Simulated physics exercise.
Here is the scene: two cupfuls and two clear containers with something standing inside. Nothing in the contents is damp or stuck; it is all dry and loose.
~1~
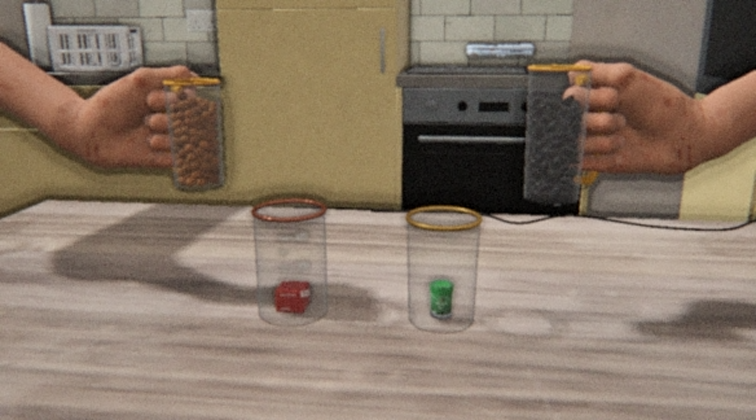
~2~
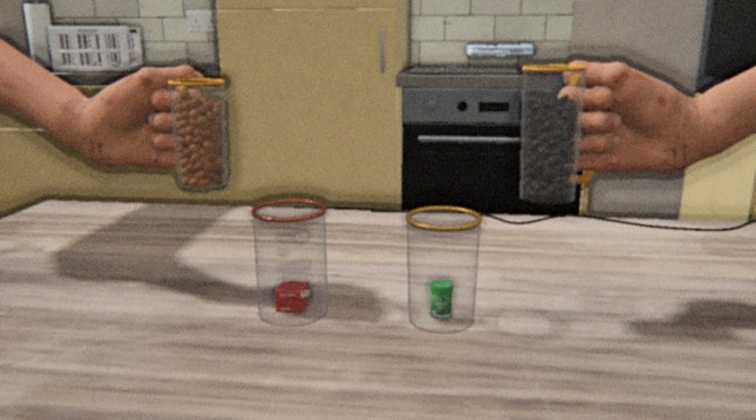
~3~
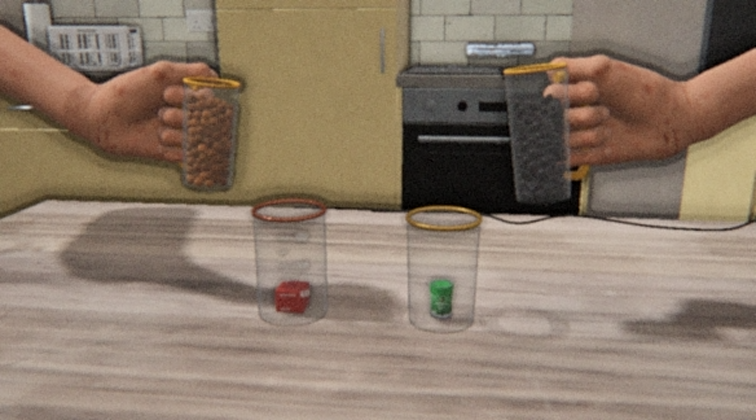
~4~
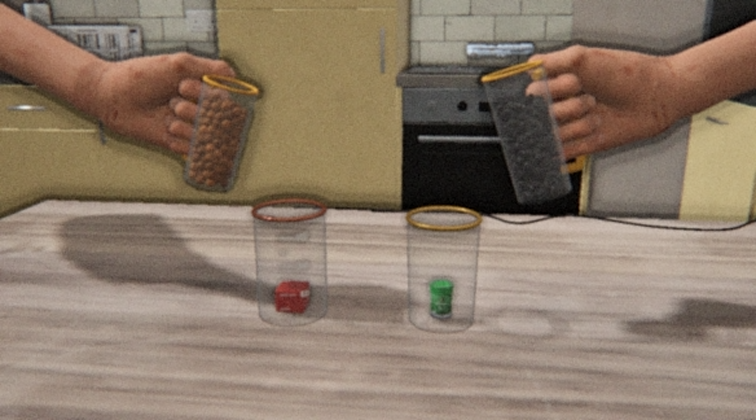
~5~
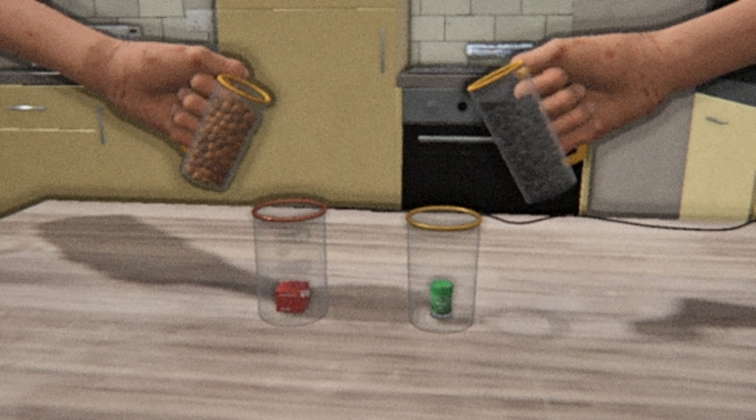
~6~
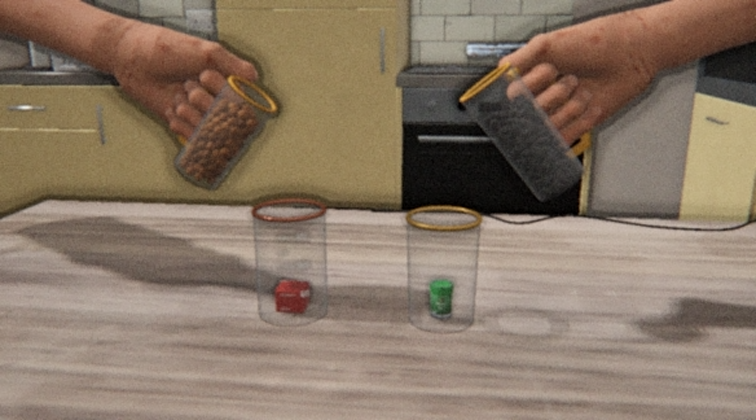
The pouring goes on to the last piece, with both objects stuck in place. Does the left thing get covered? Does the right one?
Left: Tip goes below, right: Tip goes below.
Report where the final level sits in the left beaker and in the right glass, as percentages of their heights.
Estimates: Left 45, right 60.
Then, 0.37 s past the last view, left beaker empty, all of its cupful still in the cup; right glass empty, all of its cupful still in the cup.
Then, 0.76 s past the last view, left beaker nearly empty, most of its cupful still in the cup; right glass nearly empty, nearly all of its cupful still in the cup.
Then, 1.23 s past the last view, left beaker a third full, none of its cupful still in the cup; right glass half full, none of its cupful still in the cup.
Finally, left beaker half full (surface near (291, 265)), nothing beside it; right glass two thirds full (surface near (443, 259)), nothing beside it; the left thing is covered; the right thing is covered.
